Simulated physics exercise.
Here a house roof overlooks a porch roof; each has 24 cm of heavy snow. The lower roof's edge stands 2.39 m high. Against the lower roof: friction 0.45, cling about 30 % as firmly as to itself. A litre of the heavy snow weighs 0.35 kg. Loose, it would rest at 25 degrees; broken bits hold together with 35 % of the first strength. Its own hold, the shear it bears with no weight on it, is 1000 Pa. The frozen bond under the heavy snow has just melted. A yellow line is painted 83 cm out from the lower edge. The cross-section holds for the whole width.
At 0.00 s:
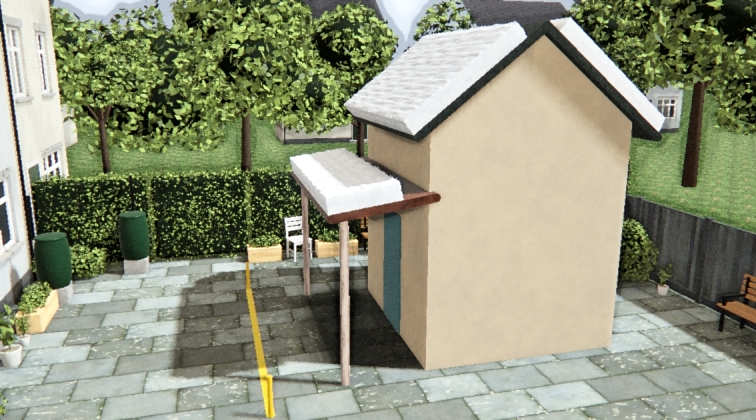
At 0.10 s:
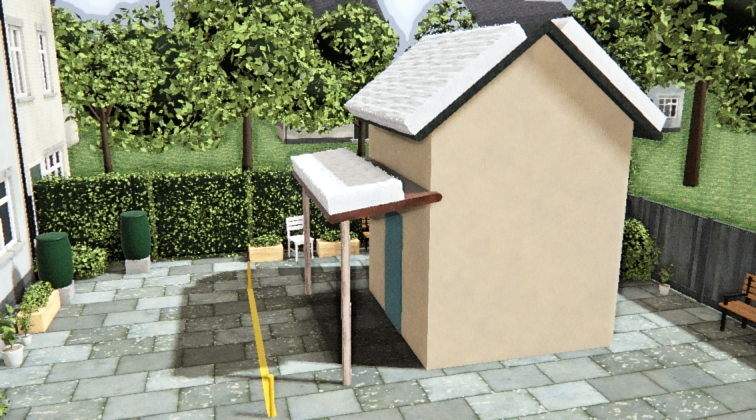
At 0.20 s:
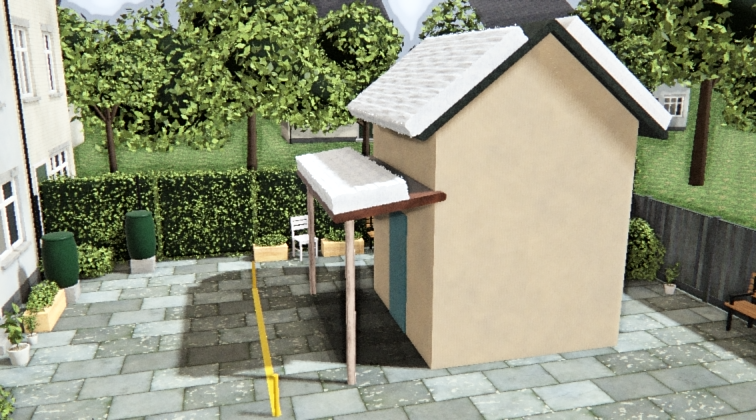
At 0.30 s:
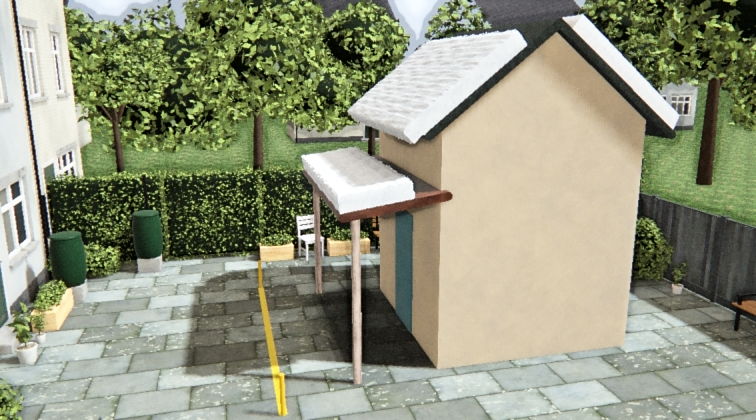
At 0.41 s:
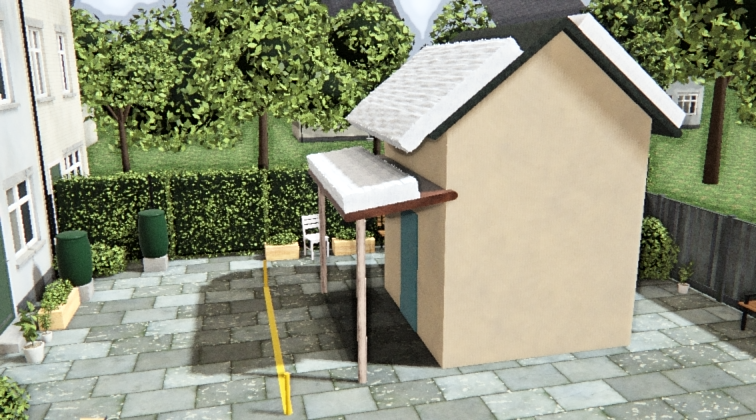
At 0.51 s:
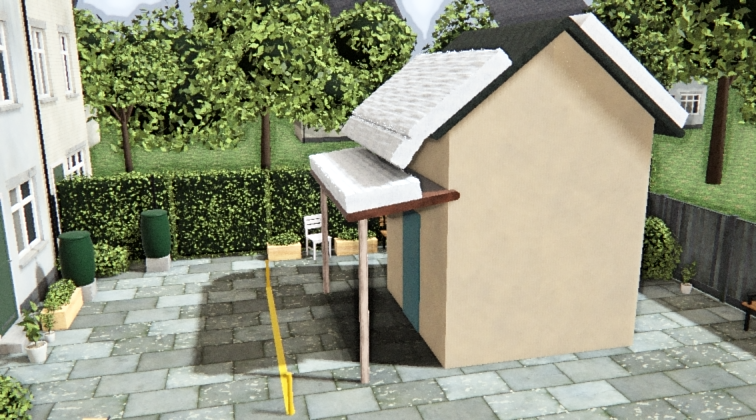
The footage shows a small beige house with thick snow on its roof and on a lower porch roof, as the upper left snow slab slides down past the roof's edge toward the porch, cracking and bending over it.
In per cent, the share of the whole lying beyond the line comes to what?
Close to 41 per cent.
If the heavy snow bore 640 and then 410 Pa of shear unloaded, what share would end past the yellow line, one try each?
In that order: 50 %, 60 %.
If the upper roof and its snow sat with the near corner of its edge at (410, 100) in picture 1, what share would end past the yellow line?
Then about 65 %.
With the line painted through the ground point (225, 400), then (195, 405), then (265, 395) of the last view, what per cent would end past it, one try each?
In that order: 10 %, 4 %, 30 %.
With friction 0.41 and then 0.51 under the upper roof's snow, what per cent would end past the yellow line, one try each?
In turn about 20 %, 7 %.
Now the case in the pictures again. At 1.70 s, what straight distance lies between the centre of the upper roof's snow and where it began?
Some 3.6 m.
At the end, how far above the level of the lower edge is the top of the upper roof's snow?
Some 0.6 m.
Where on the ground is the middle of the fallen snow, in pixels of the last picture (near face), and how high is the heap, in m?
Near (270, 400), some 0.3 m high.
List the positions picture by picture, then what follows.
The first frame shows front end of the heavy snow at (412, 115).
The second frame shows front end of the heavy snow at (412, 115), its middle shifted 2.2 cm, 1 % of it past the upper edge, in one piece.
The third frame shows front end of the heavy snow at (412, 118), its middle shifted 9.1 cm, 5 % of it past the upper edge, in one piece.
The fourth frame shows front end of the heavy snow at (411, 123), its middle shifted 21 cm, 11 % of it past the upper edge, in one piece.
The fifth frame shows front end of the heavy snow at (407, 133), its middle shifted 38 cm, 20 % of it past the upper edge, in one piece.
The sixth frame shows front end of the heavy snow at (397, 149), its middle shifted 60 cm, 32 % of it past the upper edge, cracking.
By 1.06 s, none is below the lower edge and 0 % is past the line.
By 1.70 s, 55 % is below the lower edge and 31 % is past the line.
By 2.35 s, 64 % is below the lower edge and 41 % is past the line.
By 3.00 s, 64 % is below the lower edge and 41 % is past the line.
By 3.10 s, at the end, 64 % is below the lower edge and 41 % is past the line.
